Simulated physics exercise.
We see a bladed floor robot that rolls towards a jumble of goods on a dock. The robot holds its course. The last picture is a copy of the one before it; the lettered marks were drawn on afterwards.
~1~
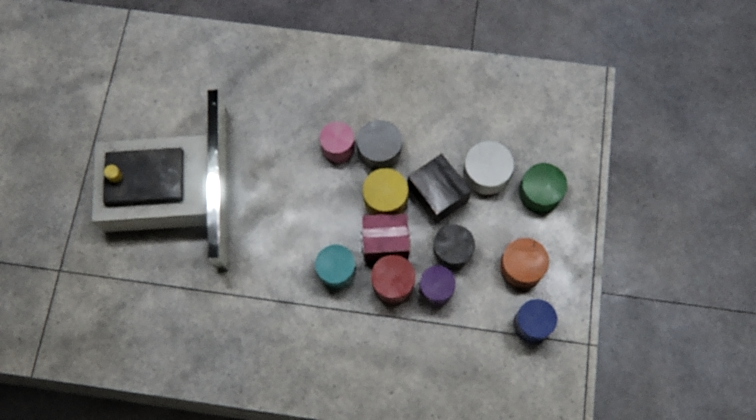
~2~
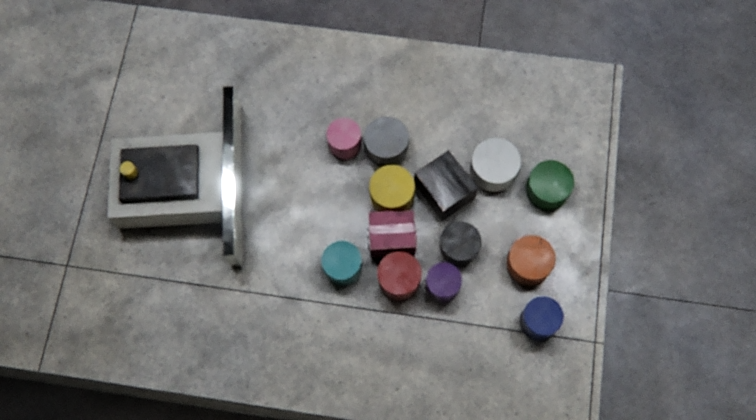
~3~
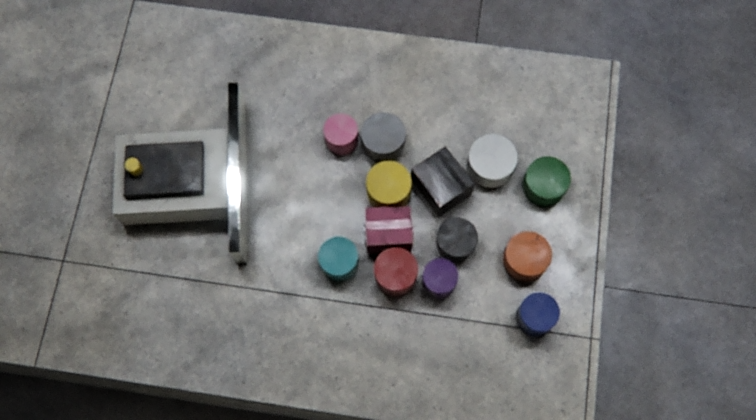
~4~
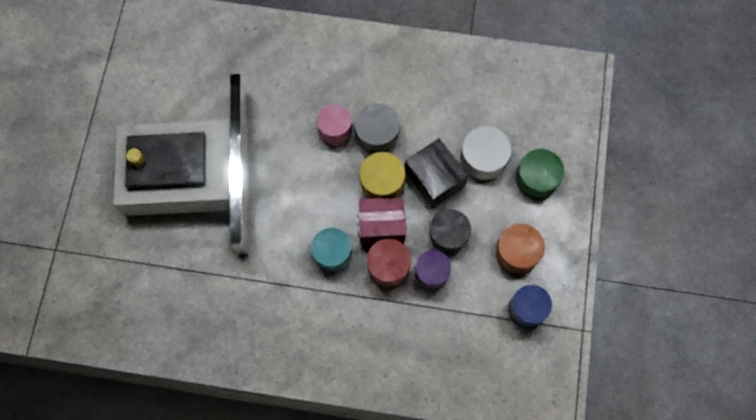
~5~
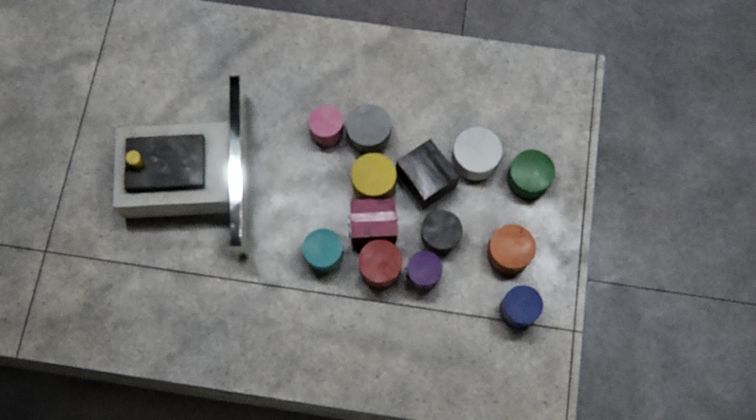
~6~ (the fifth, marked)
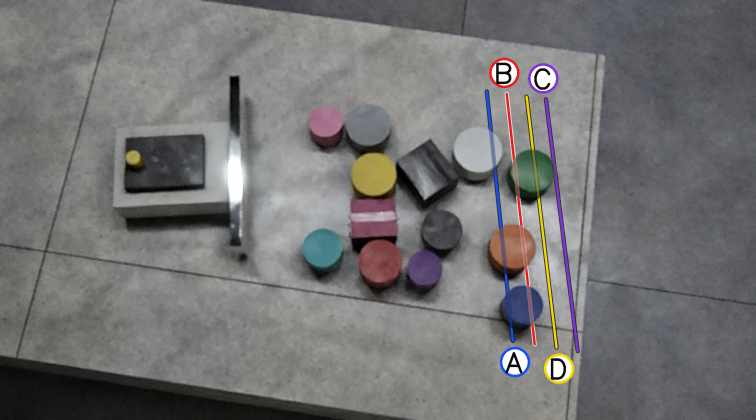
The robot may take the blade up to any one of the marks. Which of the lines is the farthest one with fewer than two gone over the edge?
Line B.
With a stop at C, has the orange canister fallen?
Yes.
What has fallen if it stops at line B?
It is the orange canister.
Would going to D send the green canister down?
Yes.
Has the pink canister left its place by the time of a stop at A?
Yes.
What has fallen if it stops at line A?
The orange canister goes over.
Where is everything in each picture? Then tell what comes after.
The first picture shows black crate (439, 189); purple pail (437, 286); orange canister (524, 263).
The second picture shows robot (165, 172); grey pail (387, 142).
The third picture shows robot (170, 169); turquoise pail (338, 259).
The fourth picture shows robot (172, 160); white canister (485, 153).
The fifth picture shows robot (171, 162); black pail (441, 232); pink canister (326, 126); red pail (380, 265).
On the marked copy, A at (499, 211); B at (520, 214); C at (561, 220); D at (541, 217).
Taking B. A third of the way, robot (274, 177); grey pail (398, 130); pink canister (359, 125).
Two thirds of the way, robot (378, 192); orange canister (548, 250); blue pail (539, 309).
When it is over, robot (458, 203); orange canister over the edge; black pail (583, 260); one fallen.
As for the rest, A is within the limit but short; C drops four; D drops three.
